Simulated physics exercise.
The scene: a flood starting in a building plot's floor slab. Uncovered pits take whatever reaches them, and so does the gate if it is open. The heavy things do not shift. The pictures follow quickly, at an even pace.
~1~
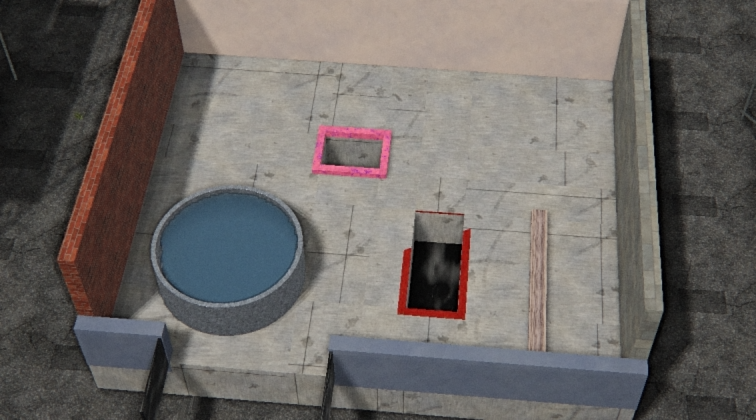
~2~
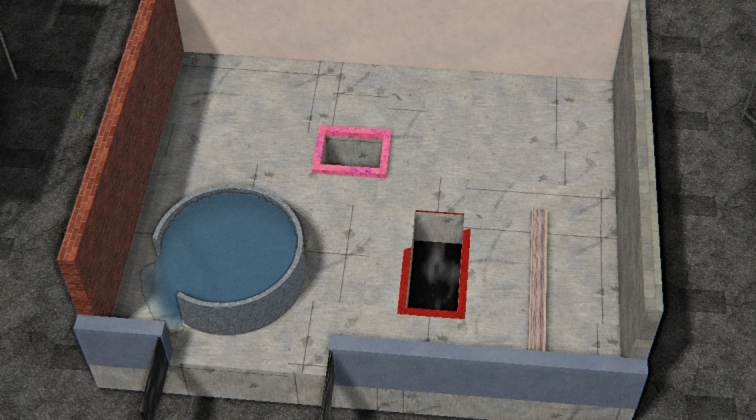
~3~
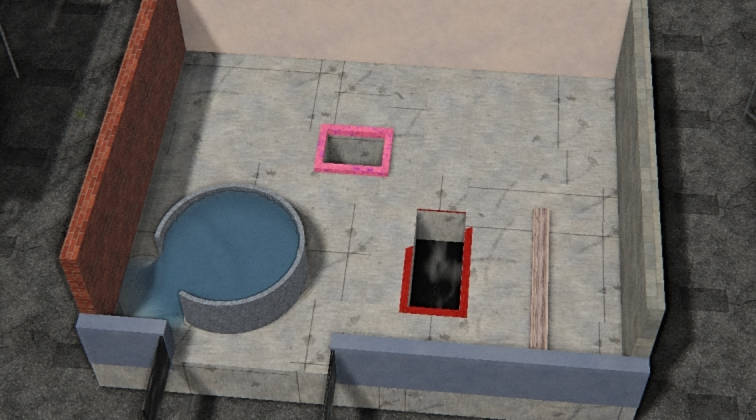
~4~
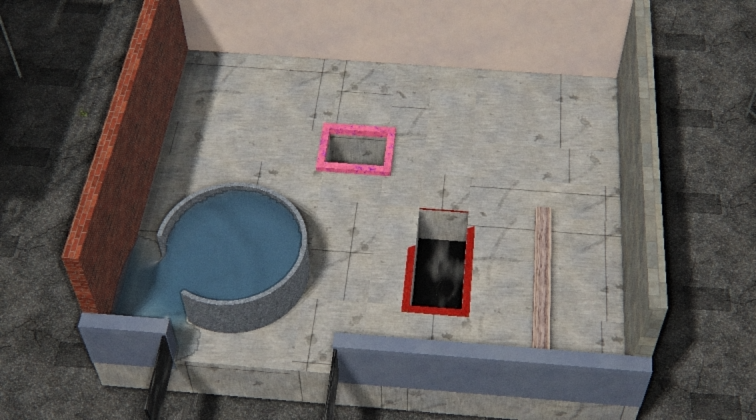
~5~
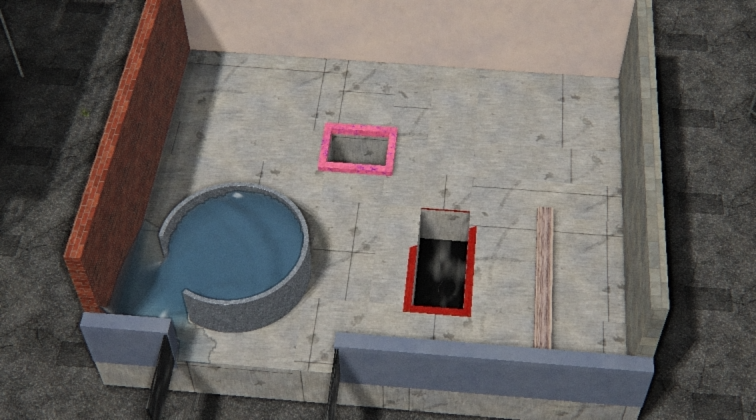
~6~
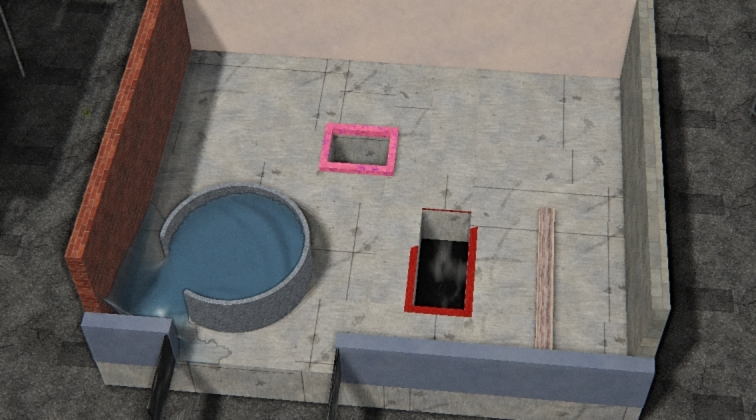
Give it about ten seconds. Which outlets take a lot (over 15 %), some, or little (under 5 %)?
The gate takes above 15 %; the pink pit takes not even 5 %; the red pit takes not even 5 %.
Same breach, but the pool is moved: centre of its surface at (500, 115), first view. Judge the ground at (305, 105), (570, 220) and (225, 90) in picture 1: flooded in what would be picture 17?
In that order: Wet, not flooded, clear.
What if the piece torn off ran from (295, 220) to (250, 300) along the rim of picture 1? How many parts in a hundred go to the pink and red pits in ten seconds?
Roughly, in per cent: Pink 0, red 45.
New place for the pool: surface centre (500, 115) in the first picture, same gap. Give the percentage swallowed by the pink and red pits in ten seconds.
Per cent: Pink 20, red 12.
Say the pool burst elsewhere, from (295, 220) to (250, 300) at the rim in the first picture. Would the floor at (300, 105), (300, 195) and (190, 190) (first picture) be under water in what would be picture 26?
In turn: Not flooded, free of water, clear.
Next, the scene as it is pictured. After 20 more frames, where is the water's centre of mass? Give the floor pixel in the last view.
I would point to (226, 240).
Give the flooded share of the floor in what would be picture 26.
About 40 per cent.
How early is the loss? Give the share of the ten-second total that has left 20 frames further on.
Close to 45 %.
A moment on, water covers 10 % of the floor; the gate 1 %, the pink pit 0 %, the red pit 0 %.
Next, water covers 20 % of the floor; the gate 6 %, the pink pit 0 %, the red pit 0 %.
Then, water covers 40 % of the floor; the gate 13 %, the pink pit 0 %, the red pit 0 %.
Later, water covers 55 % of the floor; the gate 20 %, the pink pit 0 %, the red pit 0 %.
In the end, water covers 75 % of the floor; the gate 27 %, the pink pit 0 %, the red pit 1 %.
